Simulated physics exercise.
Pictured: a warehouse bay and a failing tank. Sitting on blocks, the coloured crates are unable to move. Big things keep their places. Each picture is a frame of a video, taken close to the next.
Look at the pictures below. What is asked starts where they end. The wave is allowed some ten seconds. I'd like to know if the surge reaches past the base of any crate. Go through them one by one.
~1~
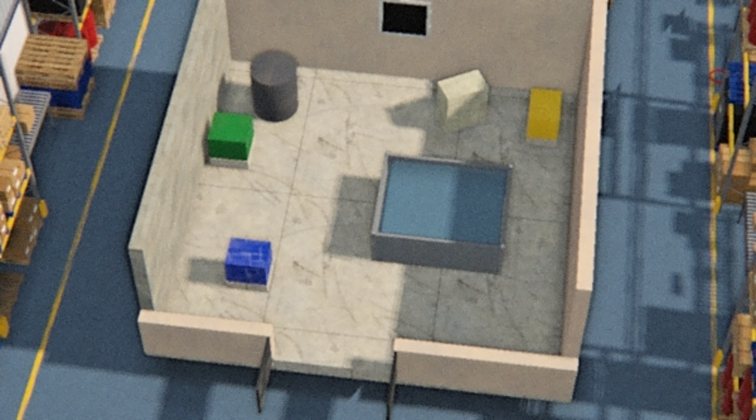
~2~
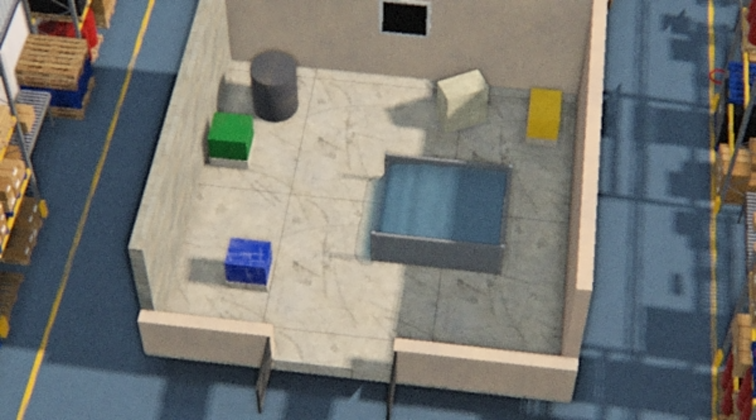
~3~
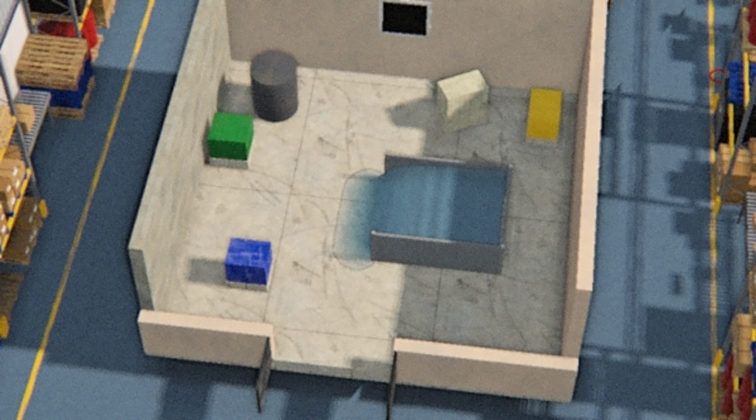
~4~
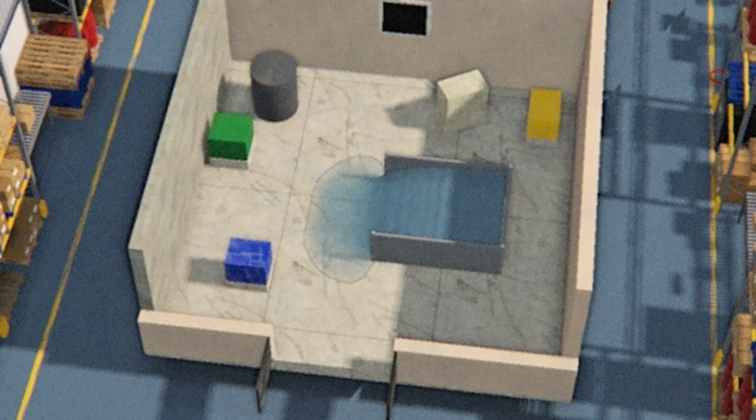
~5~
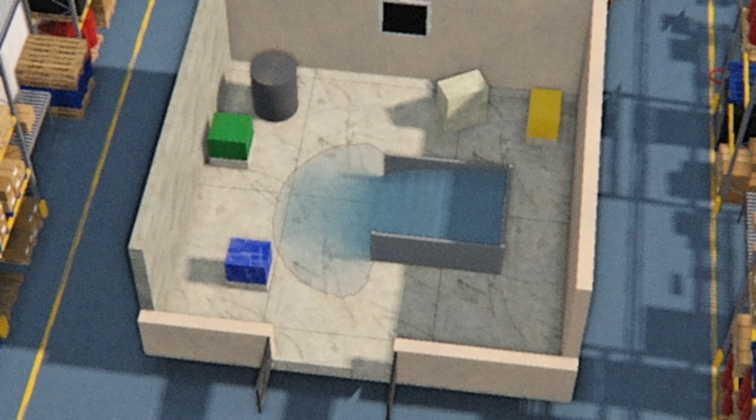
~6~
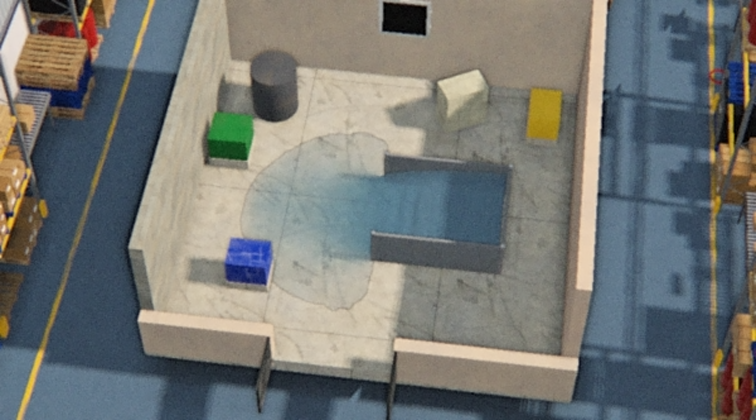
In order: The green crate is going to get water on it. The blue crate is going to get water on it. The yellow crate is going to stay free of water.
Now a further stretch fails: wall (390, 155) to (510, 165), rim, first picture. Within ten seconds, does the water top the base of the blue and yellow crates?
My reading: The blue one is spared, the yellow one gets wet.
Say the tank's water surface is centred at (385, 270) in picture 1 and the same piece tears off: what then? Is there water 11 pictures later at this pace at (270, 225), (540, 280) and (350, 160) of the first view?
First drenched; next unwetted; last unwetted.
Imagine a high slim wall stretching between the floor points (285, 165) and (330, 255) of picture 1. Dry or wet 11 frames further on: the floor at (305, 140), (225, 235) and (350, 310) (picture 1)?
As listed: Under water, not flooded, under water.
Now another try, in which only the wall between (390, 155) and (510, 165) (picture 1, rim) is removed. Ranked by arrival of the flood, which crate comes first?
The yellow one.
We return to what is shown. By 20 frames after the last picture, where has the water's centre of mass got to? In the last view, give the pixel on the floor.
Centre of mass: Roughly (289, 212).
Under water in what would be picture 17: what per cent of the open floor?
I make it 40 per cent.
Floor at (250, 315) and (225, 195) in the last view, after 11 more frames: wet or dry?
The first place is inundated and the second is inundated.
A moment on, water covers 30 % of the floor; the green crate water round its plinth, the blue crate water round its plinth, the yellow crate not reached.
Next, water covers 40 % of the floor; the green crate water round its plinth, the blue crate water round its plinth, the yellow crate not reached.
Then, water covers 50 % of the floor; the green crate water round its plinth, the blue crate water round its plinth, the yellow crate not reached.
Later, water covers 80 % of the floor; the green crate water round its plinth, the blue crate water round its plinth, the yellow crate water round its plinth.
In the end, water covers 100 % of the floor; the green crate was topped, the blue crate was topped, the yellow crate stayed above the water.
